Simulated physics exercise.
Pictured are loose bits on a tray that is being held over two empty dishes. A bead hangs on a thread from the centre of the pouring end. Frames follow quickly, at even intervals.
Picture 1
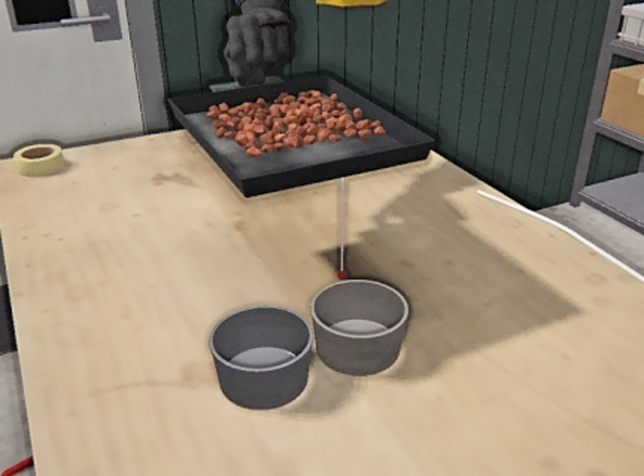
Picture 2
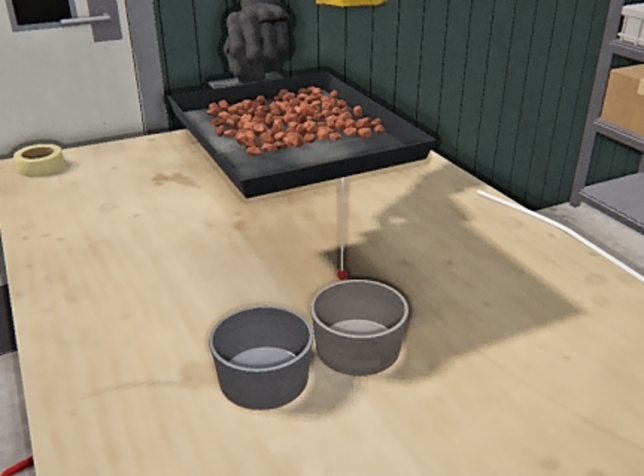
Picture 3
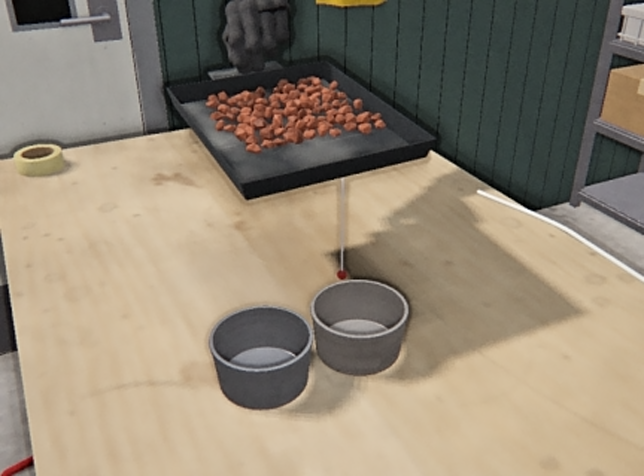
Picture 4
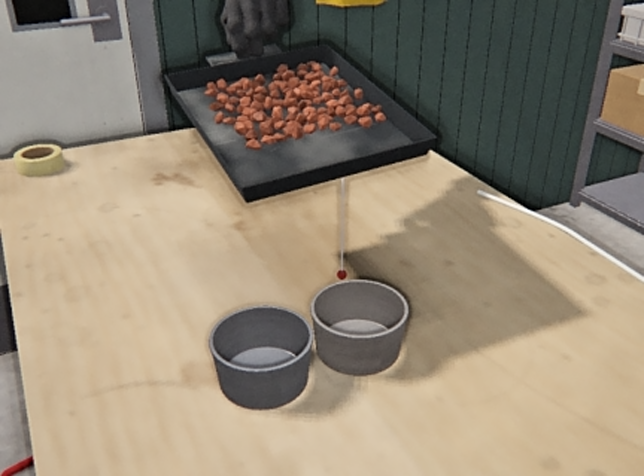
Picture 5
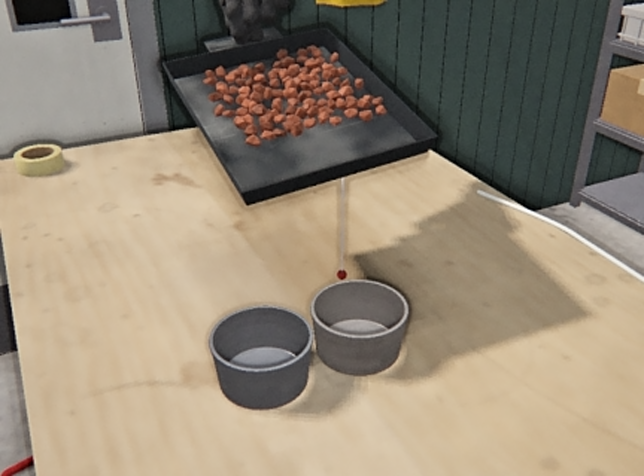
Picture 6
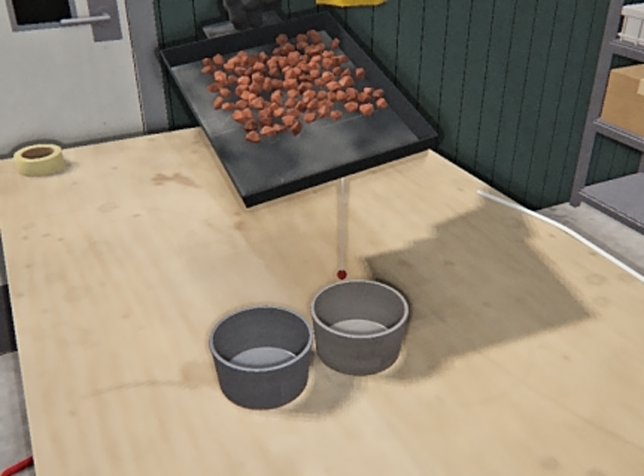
On a wooden workbench, a dark gloved hand raising the back of a tray of reddish bits above two empty grey dishes.
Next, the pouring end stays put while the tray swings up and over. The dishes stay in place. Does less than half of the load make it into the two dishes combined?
No - more than half does.
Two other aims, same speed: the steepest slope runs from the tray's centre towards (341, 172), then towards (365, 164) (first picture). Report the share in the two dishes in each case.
In order: About 40, then 20 percent.
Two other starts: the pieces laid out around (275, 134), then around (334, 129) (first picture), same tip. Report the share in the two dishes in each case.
About 80 and 80 per cent.
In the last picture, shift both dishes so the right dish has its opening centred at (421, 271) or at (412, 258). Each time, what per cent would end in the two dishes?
In the first position around 20 percent, in the second around 0 percent.
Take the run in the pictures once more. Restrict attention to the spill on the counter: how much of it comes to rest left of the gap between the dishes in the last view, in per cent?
That would be roughly 50 per cent.
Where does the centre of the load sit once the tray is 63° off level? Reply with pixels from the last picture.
Near (287, 180).
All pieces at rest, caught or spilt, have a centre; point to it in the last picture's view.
About (280, 367).
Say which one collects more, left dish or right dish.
The one at left ends up fuller.
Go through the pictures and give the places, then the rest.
Corners of the pouring end near (245, 176) and (428, 139), level; middle of the load near (291, 116), bits of crushed brick; left dish near (282, 384); right dish near (382, 350); bead on its thread near (342, 275), in the first frame.
Corners of the pouring end near (245, 177) and (428, 139), level; middle of the load near (291, 114), in the second frame.
Corners of the pouring end near (245, 179) and (428, 138), tipped barely, lowest at the left corner; middle of the load near (291, 107), in the third frame.
Corners of the pouring end near (245, 183) and (429, 136), tipped a little, lowest at the left corner; middle of the load near (291, 96), in the fourth frame.
Corners of the pouring end near (246, 187) and (430, 134), tipped a little, lowest at the left corner; middle of the load near (291, 86), in the fifth frame.
Corners of the pouring end near (246, 191) and (430, 133), tipped clearly, lowest at the left corner; middle of the load near (290, 76); left dish near (282, 384); right dish near (382, 350), in the sixth frame.
Shortly afterwards, tray tipped steeply; the bulk on the tray; a little in the air.
Next, tray tipped past a quarter turn; near a third on the tray; near a third in the left dish; a little in the right dish; a little outside both; a little in the air.
Some moments later, tray tipped past a quarter turn; near two thirds in the left dish; near a quarter in the right dish; a little outside both.
In the end, tray tipped past a quarter turn; near two thirds in the left dish; near a quarter in the right dish; a little outside both.
